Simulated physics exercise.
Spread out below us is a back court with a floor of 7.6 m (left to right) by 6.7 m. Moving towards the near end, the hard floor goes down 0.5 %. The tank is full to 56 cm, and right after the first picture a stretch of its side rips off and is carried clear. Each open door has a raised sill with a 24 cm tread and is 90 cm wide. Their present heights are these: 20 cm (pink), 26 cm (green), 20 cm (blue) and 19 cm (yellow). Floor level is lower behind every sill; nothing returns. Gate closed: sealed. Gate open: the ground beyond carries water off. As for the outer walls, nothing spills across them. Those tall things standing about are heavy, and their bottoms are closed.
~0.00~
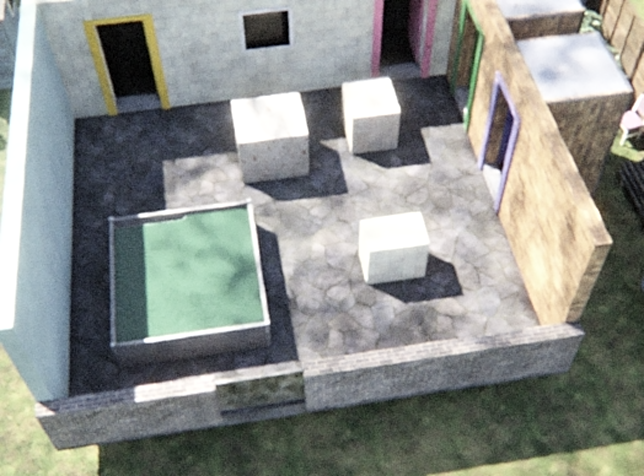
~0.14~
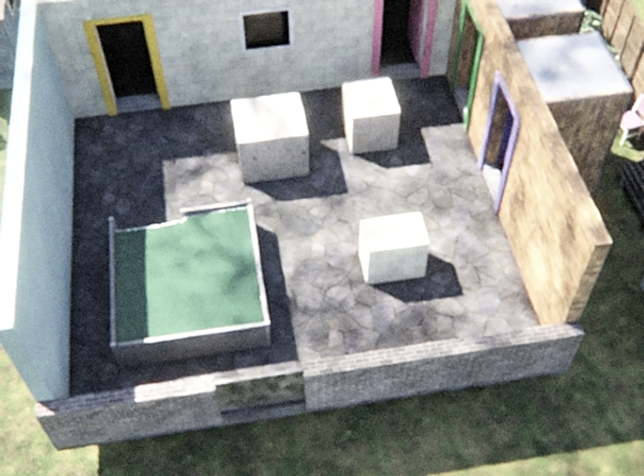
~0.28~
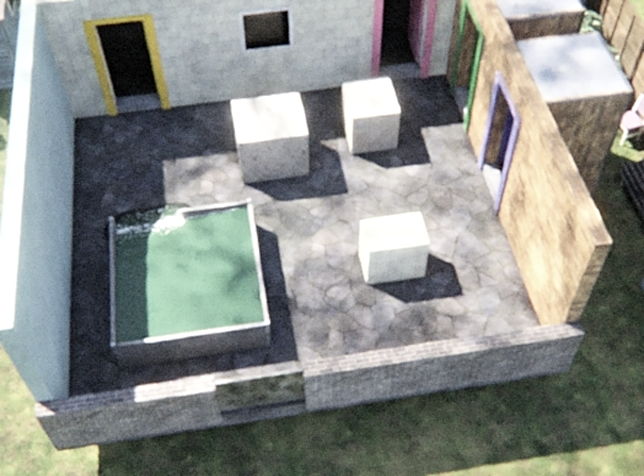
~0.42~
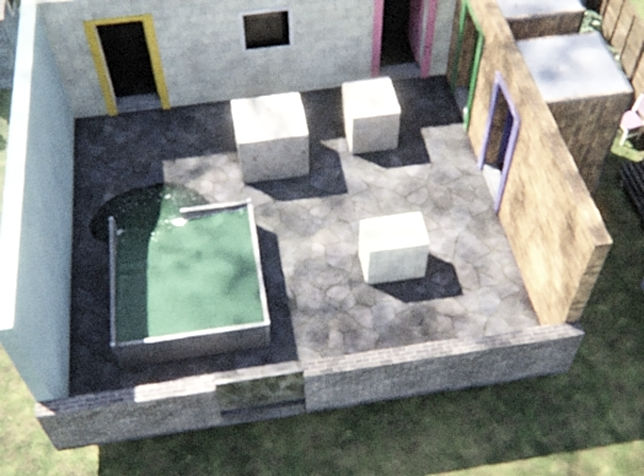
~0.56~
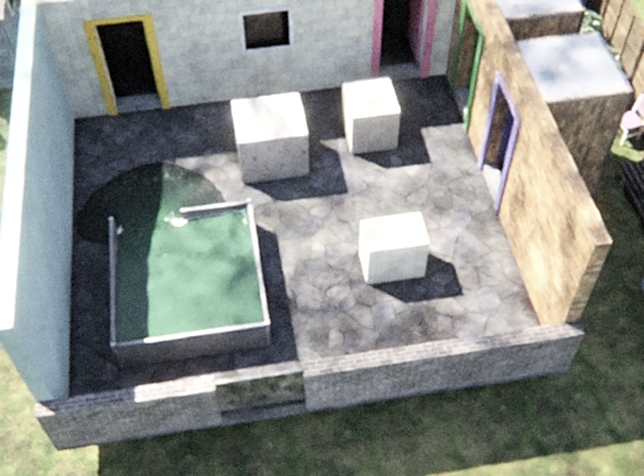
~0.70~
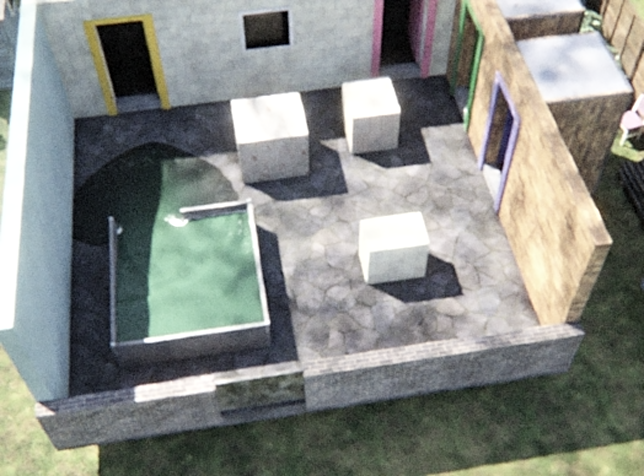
Green water pours through a gap in the far side of a low, square tank at the left of a walled stone courtyard, seen from high above by a still camera. Three pale blocks stand on the paving, with yellow and pink doorways in the back wall and green and purple ones at right. A piece of the tank's far side disappears, water churns there, and a dark, rounded pool spreads backward across the floor.
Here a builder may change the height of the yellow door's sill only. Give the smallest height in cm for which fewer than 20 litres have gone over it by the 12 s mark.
About 23 cm.
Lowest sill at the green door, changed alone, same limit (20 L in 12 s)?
Green: 12.5 cm.
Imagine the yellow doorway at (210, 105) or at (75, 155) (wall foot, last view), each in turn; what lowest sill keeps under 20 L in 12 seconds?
First place around 15 cm, second around 21 cm.
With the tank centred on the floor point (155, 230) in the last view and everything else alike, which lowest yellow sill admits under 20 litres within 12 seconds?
Then about 29 centimetres at the least.
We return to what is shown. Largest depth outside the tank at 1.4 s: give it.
30 cm.
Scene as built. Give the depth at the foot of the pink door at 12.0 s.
Roughly 10.0 cm deep.
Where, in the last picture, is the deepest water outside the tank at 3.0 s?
At about (93, 149).
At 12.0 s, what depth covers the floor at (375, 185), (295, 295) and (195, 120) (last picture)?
First 5, then 3, then 8 cm.
After 1.4 s water covers 20 % of the floor, deepest (30 cm) near (134, 231); 23 cm at the yellow door, 0 litres in over its 19 cm sill.
After 3.0 s water covers 30 % of the floor, deepest (34 cm) near (93, 149); 29 cm at the yellow door, 33 litres in over its 19 cm sill.
After 12.0 s water covers 100 % of the floor, deepest (11 cm) near (328, 385); 8 cm at the yellow door, 59 litres in over its 19 cm sill.
At the yellow door as built, the water arrived by 1.0 s and peaked near 31 cm at 2.6 s.
Run again over the same 12 s with other heights there, 47 litres in over 20 cm, 7 litres over 27 cm. The limit of 20 litres is kept from about 23 cm up.
